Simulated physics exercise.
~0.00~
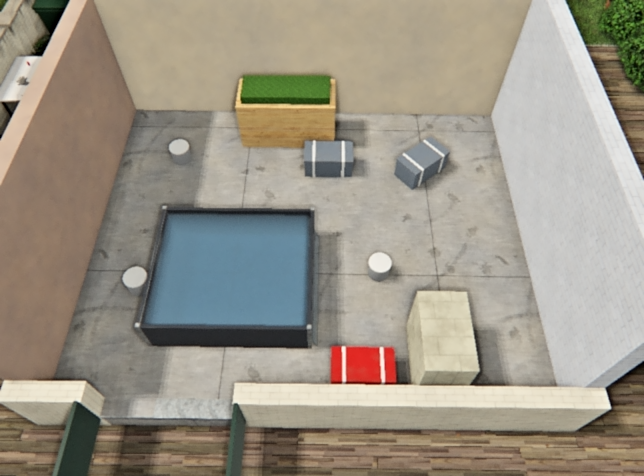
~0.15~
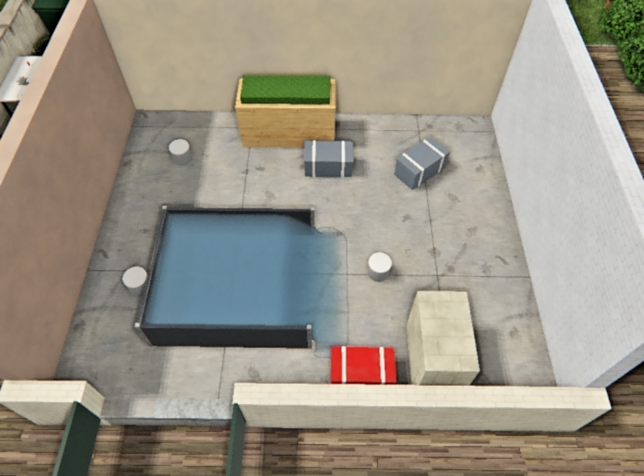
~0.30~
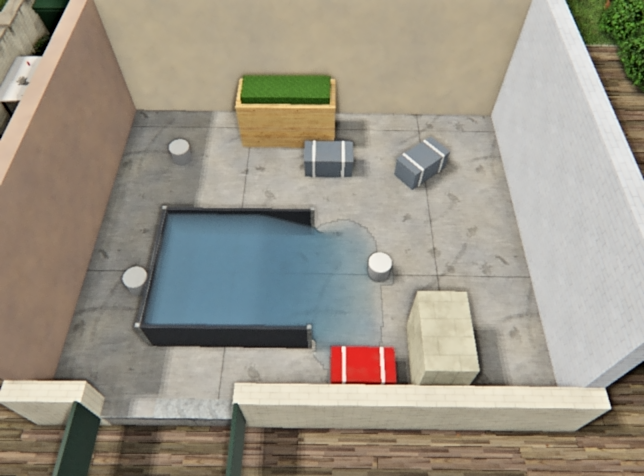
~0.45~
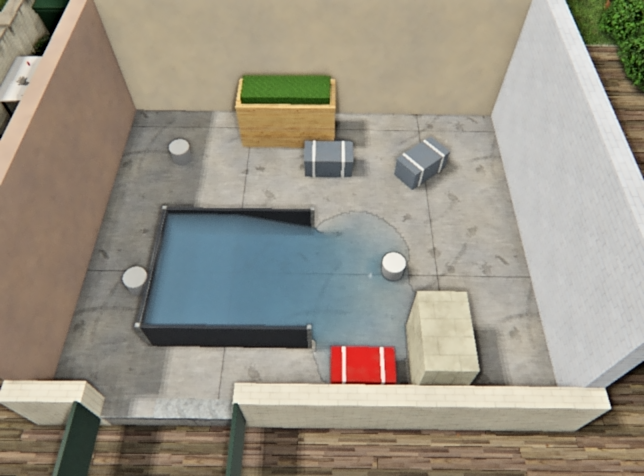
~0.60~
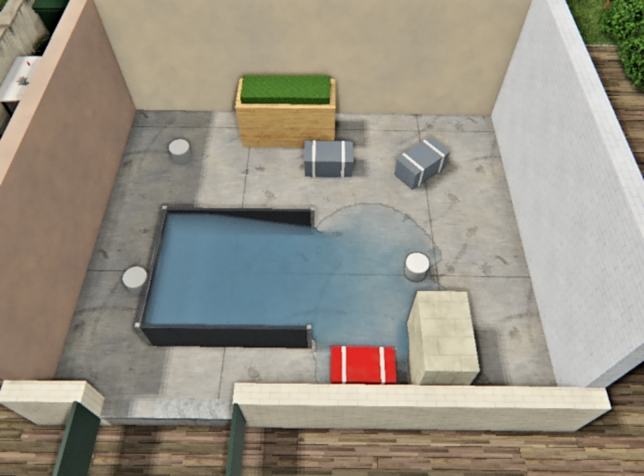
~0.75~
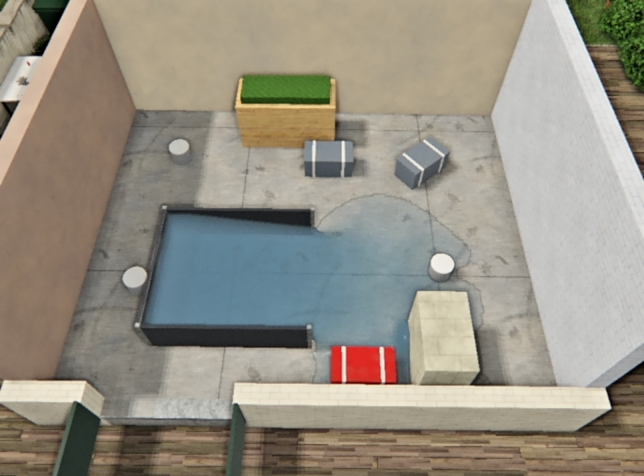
A big tank of water in a walled yard opened on its right side, and water spread across the concrete around a red trunk and a pale block, pushing one white pail to the right.
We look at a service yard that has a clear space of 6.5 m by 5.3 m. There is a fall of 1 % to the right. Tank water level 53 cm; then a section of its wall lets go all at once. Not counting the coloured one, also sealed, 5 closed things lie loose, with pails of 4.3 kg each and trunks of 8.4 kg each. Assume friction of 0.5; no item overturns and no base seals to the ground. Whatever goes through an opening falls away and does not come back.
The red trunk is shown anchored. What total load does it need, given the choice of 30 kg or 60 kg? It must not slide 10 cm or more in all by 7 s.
It needs more than either.
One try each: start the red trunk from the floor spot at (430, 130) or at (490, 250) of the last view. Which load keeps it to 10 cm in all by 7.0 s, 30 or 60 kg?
At the first place nothing works, and at the second nothing works.
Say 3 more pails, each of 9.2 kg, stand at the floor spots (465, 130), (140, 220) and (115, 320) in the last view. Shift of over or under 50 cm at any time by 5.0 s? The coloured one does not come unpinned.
Each in turn: Further than that, not that far, not that far.
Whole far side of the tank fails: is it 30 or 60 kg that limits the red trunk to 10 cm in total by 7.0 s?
Then the smaller load will do.
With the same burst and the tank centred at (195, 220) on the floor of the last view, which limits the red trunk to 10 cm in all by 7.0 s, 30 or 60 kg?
Well, in that case you need the heavier one.
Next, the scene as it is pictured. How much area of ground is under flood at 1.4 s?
Wet: Near 14 m2.
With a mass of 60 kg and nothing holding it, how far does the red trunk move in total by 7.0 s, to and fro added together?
About 80 cm.
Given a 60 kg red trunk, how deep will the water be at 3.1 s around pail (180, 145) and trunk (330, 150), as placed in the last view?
About 0 and 0 cm.
After 1.4 s the red trunk would be 14 cm from its start with 30 kg and 0 cm from its start with 60 kg; 13 cm of water round it then.
After 3.1 s the red trunk would be 150 cm from its start with 30 kg and 80 cm from its start with 60 kg; 8 cm of water round it then.
After 4.9 s the red trunk would be 243 cm from its start with 30 kg and 84 cm from its start with 60 kg; 6 cm of water round it then.
After 7.0 s the red trunk would be 243 cm from its start with 30 kg and 84 cm from its start with 60 kg; 4 cm of water round it then.
